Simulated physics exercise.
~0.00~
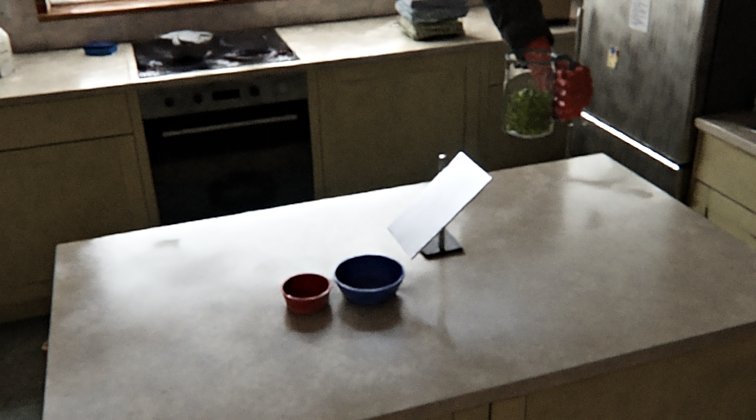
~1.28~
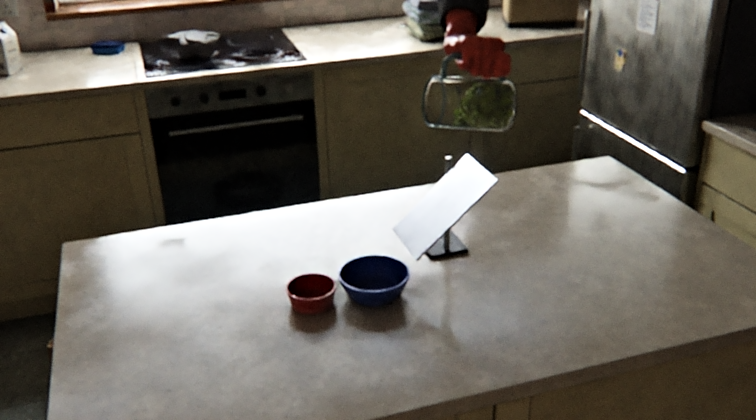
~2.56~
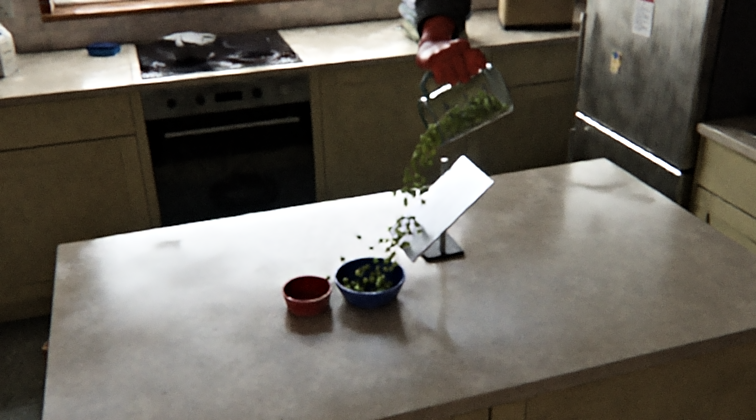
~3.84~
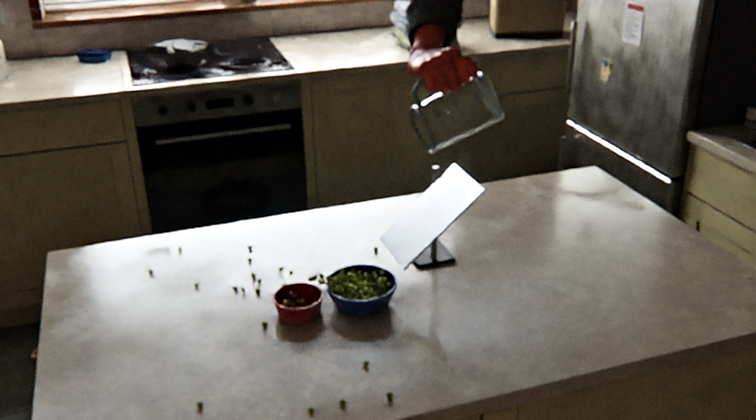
A red-gloved hand carried a glass jug of dried peas over a sloping white board on the counter and tipped it until it emptied, sending most into the blue bowl, a few into the red dish, and some across the countertop.
